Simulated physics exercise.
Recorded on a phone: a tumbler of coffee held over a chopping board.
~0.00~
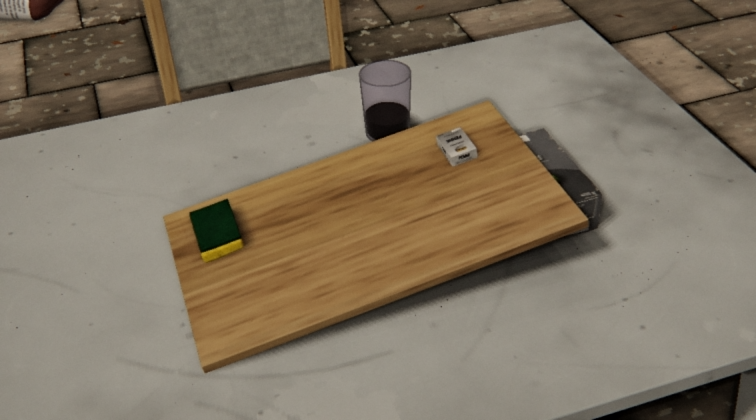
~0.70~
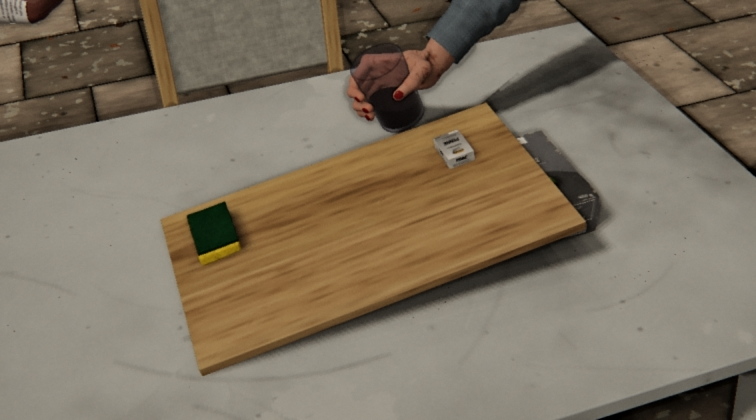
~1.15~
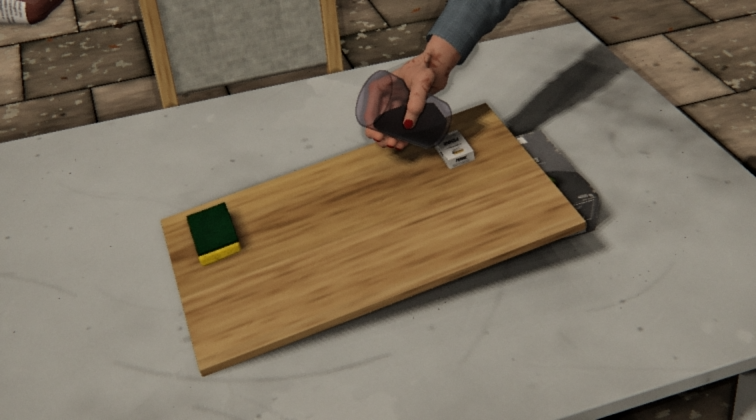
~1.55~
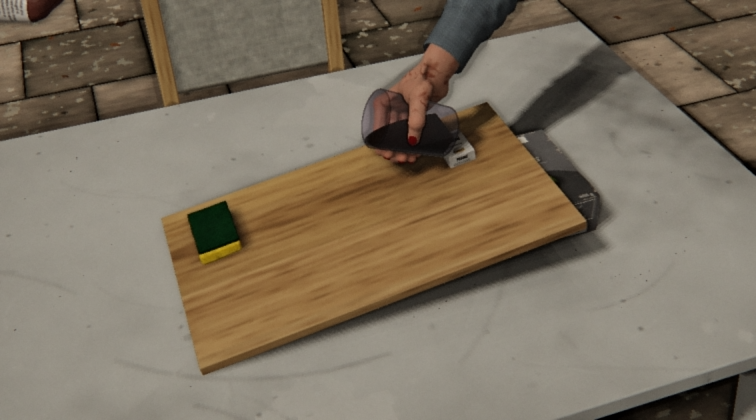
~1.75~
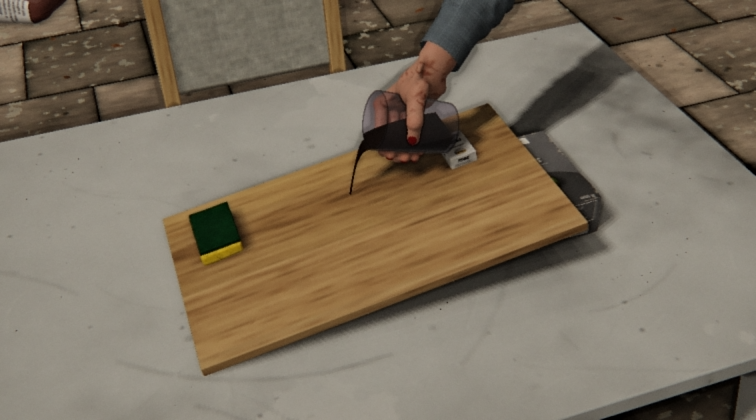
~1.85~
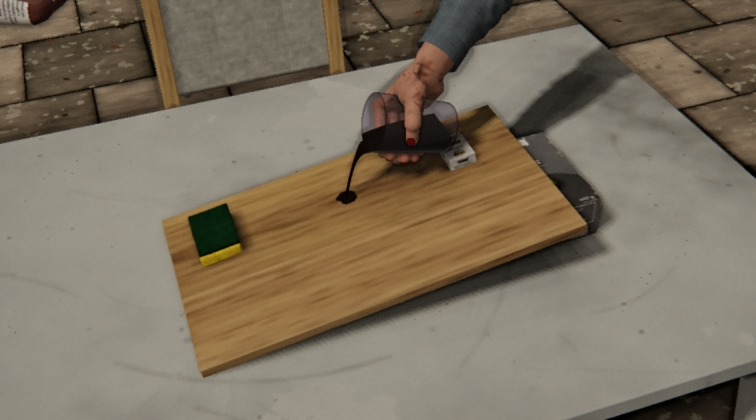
A hand lifts a tumbler of dark liquid, tilts it and pours onto a wooden board.
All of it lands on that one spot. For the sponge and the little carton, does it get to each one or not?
Sponge: Gets wet; little carton: Stays dry.
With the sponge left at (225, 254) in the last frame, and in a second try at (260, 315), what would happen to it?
Where first placed it is touched, where next placed it is not touched.
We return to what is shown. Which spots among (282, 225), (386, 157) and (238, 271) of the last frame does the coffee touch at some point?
First one got to; second one left alone; third one got to.
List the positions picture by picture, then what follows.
The first picture shows the chopping board slopes down to the left; tumbler (386, 102) about a quarter full; sponge (216, 230); little carton (457, 146).
The second picture shows tumbler (389, 88) tipped 20° with all of its load; sponge (214, 233).
The third picture shows tumbler (403, 111) tipped 55° with all of its load; little carton (454, 149).
The fourth picture shows the chopping board slopes down to the left; tumbler (409, 125) tipped 65° with all of its load; sponge (215, 232).
The fifth picture shows the first of it lands; tumbler (409, 124) tipped 70° with all of its load; little carton (456, 149).
The sixth picture shows the first of it lands; tumbler (408, 125) tipped 70° with nearly all of its load; sponge (215, 235); little carton (455, 151).
After 2.6 s, it runs down to the left; the sponge is wet; the little carton is dry.
After 3.7 s, it runs down to the left and off the end; the sponge is wet; the little carton is dry.
After 7.2 s, it runs down to the left and off the end; the sponge is wet; the little carton is dry.
